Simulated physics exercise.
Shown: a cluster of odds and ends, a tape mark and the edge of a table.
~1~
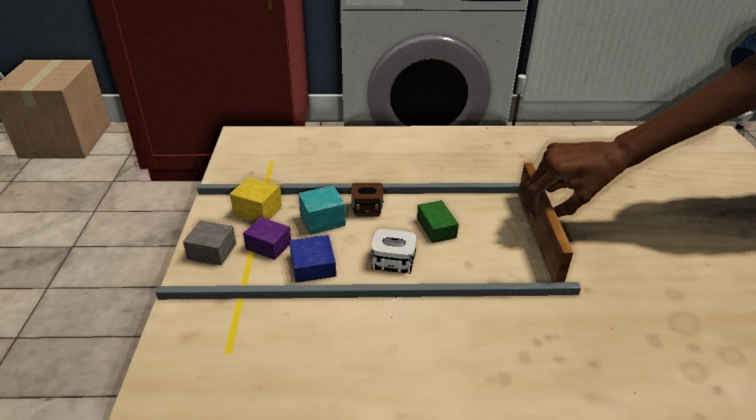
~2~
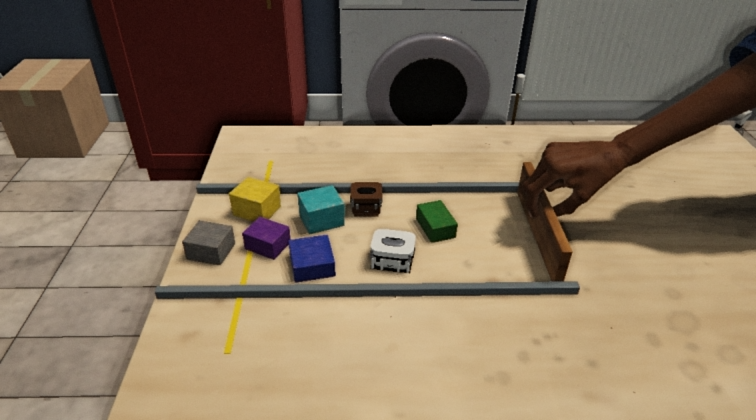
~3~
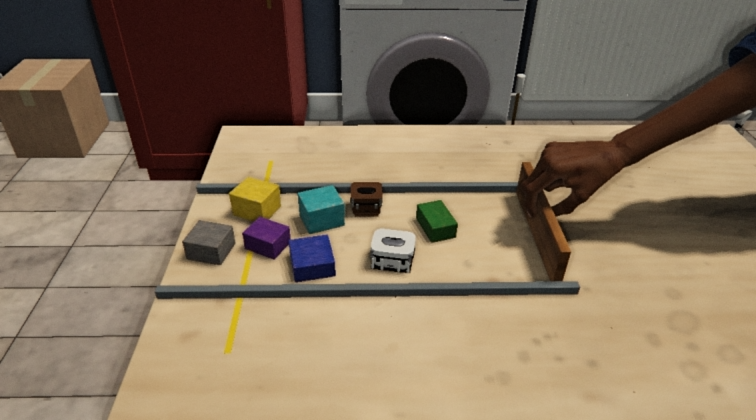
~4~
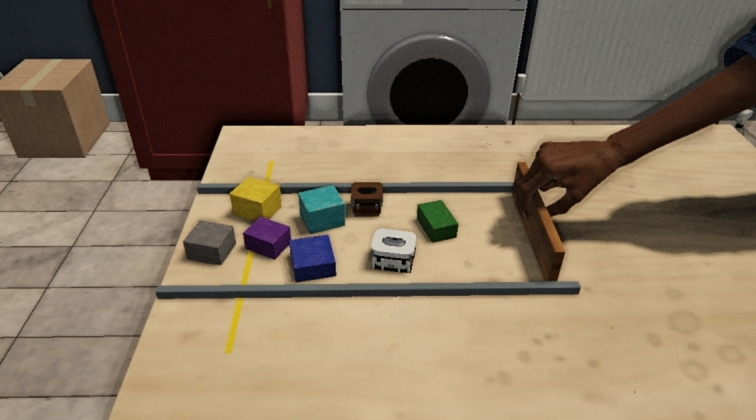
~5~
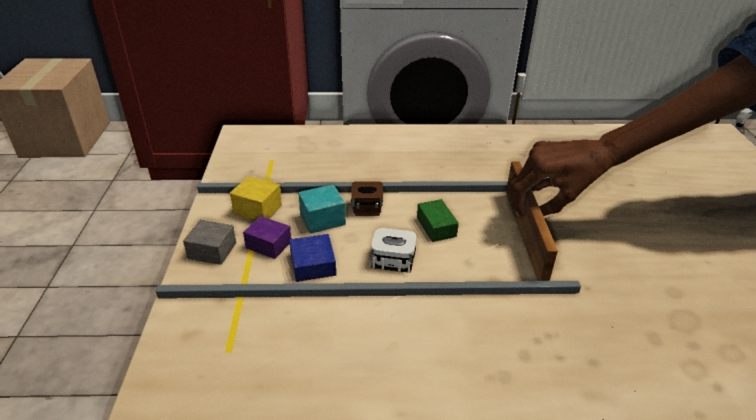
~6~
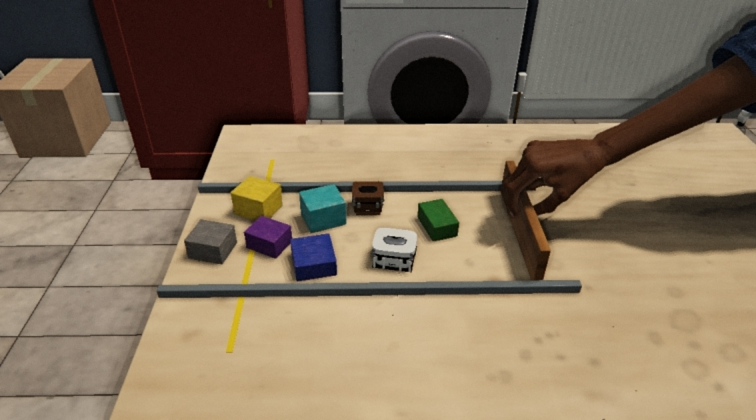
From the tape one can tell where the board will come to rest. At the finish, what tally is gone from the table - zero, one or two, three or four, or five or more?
The tally gone is one or two.
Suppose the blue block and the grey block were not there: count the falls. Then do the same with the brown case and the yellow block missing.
Result, first then second: 1, 1.
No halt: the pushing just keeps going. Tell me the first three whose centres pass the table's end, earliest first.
The grey block, the yellow block, then the purple block.
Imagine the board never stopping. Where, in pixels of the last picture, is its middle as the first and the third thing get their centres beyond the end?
At the first moment about (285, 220), at the next about (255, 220).
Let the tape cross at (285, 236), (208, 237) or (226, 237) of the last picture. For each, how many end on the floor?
In order, the counts are 0, 5 and 5.
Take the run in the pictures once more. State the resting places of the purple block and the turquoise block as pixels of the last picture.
In the last view, the middles sit near (179, 230) and near (212, 205).
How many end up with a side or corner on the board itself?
3.
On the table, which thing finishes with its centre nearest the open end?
The foremost one is the purple block.
A little later, none off yet; grey block at rest near (211, 241); yellow block at rest near (257, 199); purple block at rest near (269, 237).
Next, none off yet; grey block moving near (205, 240); yellow block moving near (254, 198); purple block shifted a little near (250, 233).
When it is over, the number that fall off is one or two; down, yellow block and grey block.
